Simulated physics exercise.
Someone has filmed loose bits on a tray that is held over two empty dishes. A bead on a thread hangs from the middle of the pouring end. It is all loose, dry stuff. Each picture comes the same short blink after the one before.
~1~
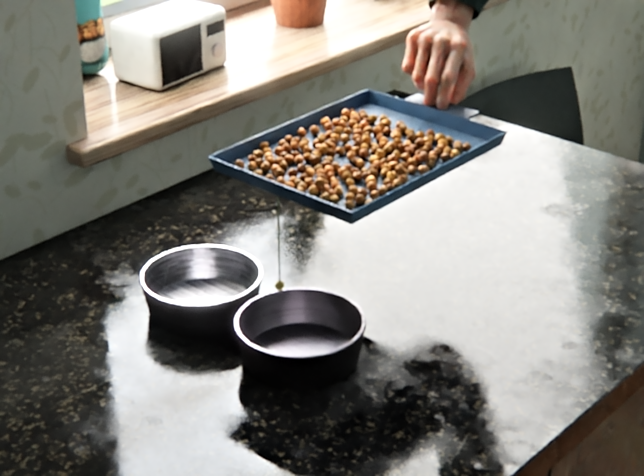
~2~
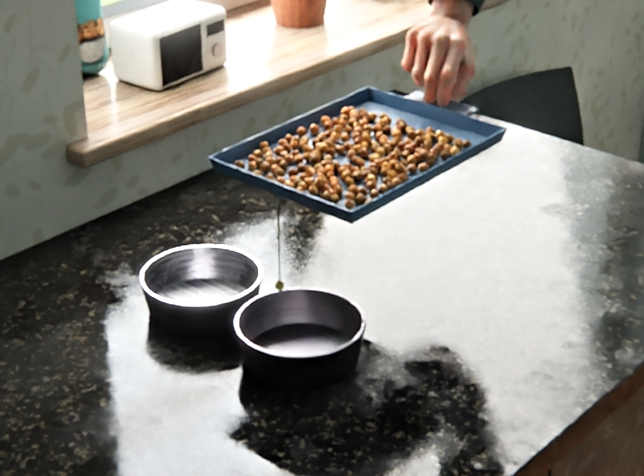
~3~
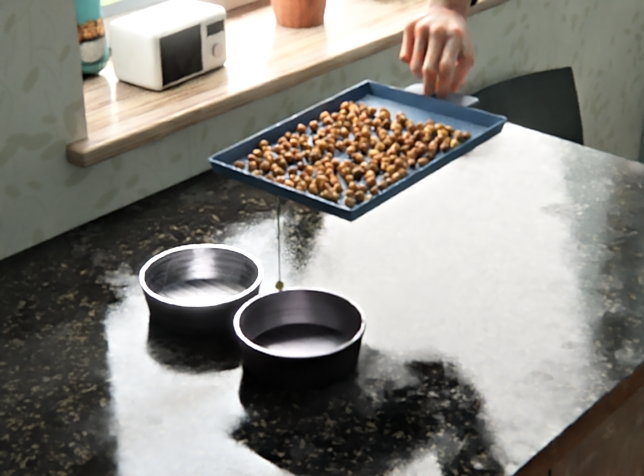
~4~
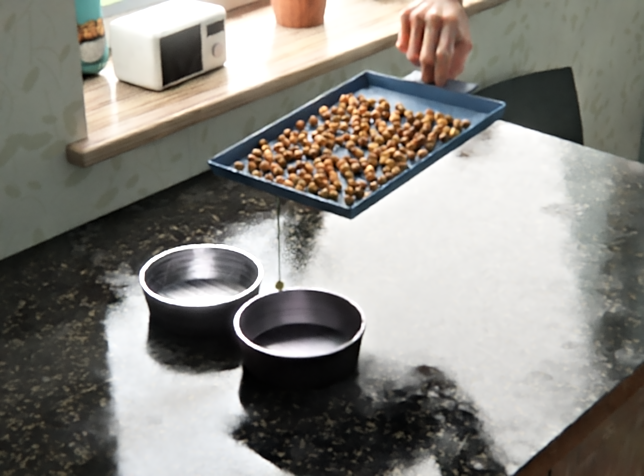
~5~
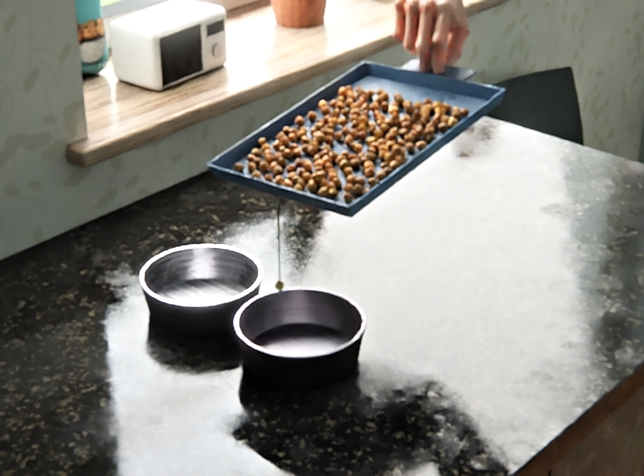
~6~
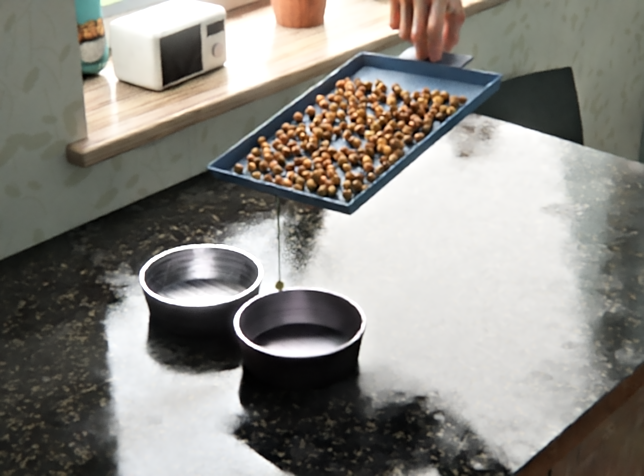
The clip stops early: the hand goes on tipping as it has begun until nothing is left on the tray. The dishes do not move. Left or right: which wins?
Fuller: The left dish.
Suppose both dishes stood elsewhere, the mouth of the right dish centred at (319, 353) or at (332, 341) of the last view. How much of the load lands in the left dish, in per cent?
In turn 70 and 70 in a hundred.
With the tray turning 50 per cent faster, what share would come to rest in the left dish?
Close to 70 per cent.
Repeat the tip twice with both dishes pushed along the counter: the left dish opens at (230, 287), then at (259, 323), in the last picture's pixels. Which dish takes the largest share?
At the first place the left-hand dish, at the second the dish on the left.
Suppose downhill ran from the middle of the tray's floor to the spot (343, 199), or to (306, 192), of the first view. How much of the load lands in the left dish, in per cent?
Roughly 0 per cent, and 10 per cent.
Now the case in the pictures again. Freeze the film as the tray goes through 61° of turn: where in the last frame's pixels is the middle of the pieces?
At about (277, 132).
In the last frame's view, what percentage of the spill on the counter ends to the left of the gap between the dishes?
Some 90 per cent.
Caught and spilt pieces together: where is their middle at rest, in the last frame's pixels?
Near (202, 314).
Shortly afterwards, tray tipped steeply; the whole lot on the tray.
Next, tray tipped past a quarter turn; all but a few on the tray; only a few in the left dish; only a few outside both.
Some moments later, tray tipped past a quarter turn; a little in the right dish; near two thirds in the left dish; near a quarter outside both.
In the end, tray tipped past a quarter turn; a little in the right dish; near two thirds in the left dish; near a quarter outside both.
